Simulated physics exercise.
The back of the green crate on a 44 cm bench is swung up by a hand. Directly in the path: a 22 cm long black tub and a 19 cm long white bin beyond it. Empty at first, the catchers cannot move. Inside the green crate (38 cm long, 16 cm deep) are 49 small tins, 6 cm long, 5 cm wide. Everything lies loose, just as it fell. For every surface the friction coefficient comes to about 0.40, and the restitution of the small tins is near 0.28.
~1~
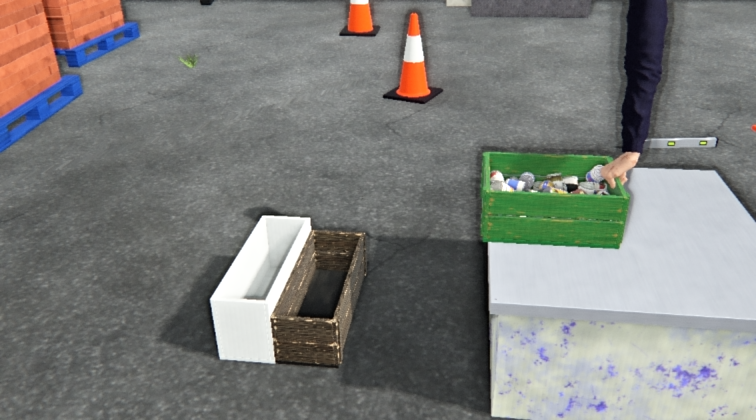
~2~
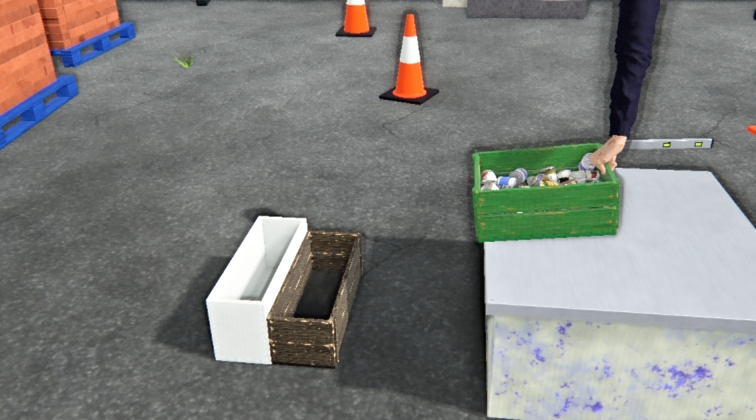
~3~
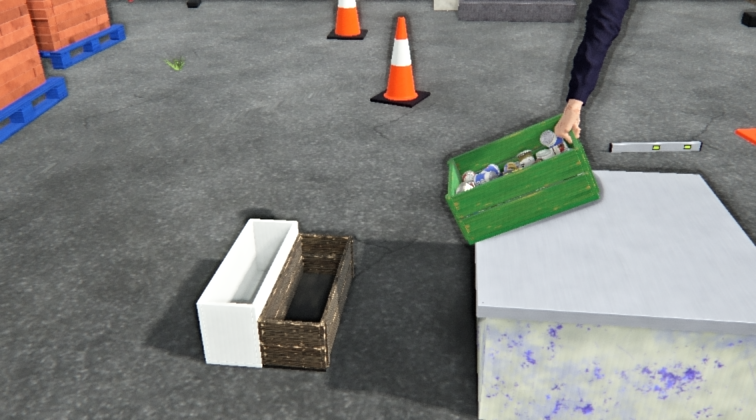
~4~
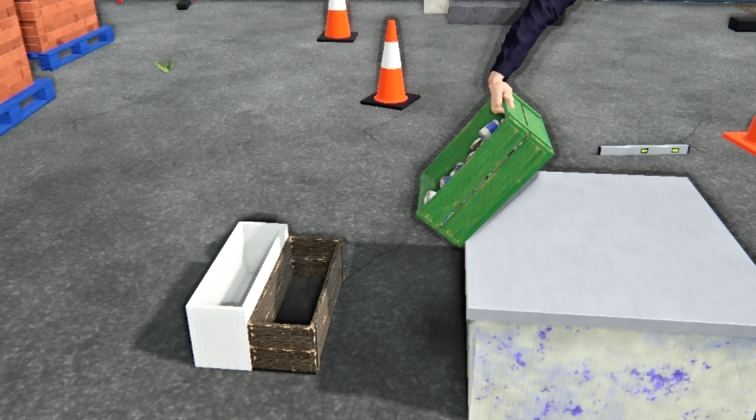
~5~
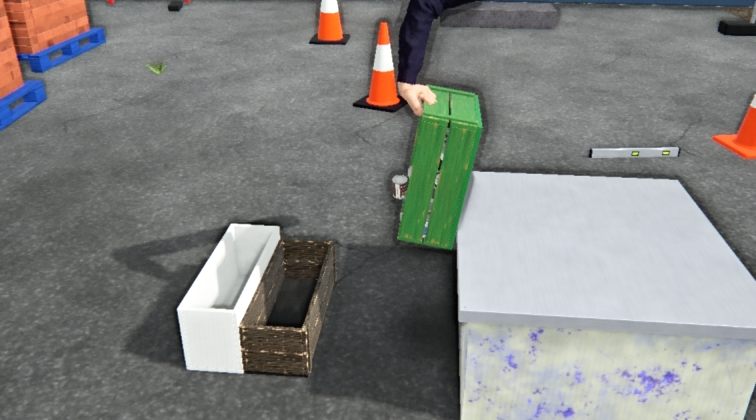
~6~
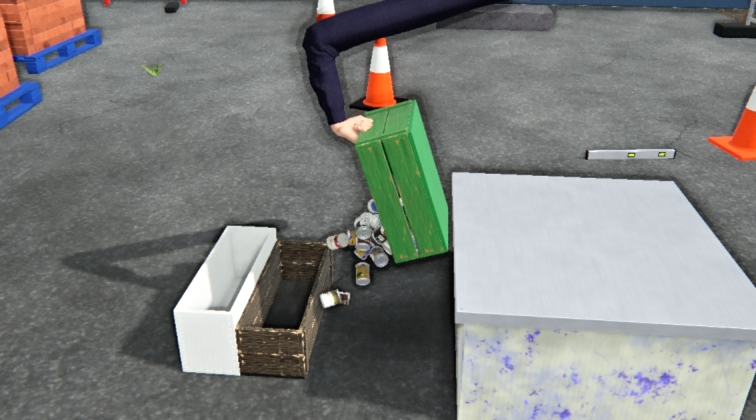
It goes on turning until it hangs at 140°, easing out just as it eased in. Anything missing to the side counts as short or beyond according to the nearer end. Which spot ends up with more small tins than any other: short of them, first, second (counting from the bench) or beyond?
Before.
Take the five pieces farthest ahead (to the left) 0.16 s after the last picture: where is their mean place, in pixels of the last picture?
Centre approx. at (323, 297) px.
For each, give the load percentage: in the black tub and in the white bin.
The shares come out near 5 and 0 in a hundred.
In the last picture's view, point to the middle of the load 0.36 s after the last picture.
Estimated middle - around (351, 305).
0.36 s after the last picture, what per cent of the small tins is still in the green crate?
Roughly 10 per cent is still inside.
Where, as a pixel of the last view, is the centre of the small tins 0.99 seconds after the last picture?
The middle lies near (358, 326).
Then, 0.16 s after the last picture, tilt 123°; 22 still in the green crate, 11 on the ground short of the black tub and 16 in the air.
Then, 0.36 s after the last picture, tilt 135°; 4 still in the green crate, 2 in the black tub, 25 on the ground short of the black tub and 18 in the air.
Then, 0.63 s after the last picture, tilt 140°; 2 in the black tub, 46 on the ground short of the black tub and 1 in the air.
When it is over (0.99 s after the last picture), 2 in the black tub and 47 on the ground short of the black tub.
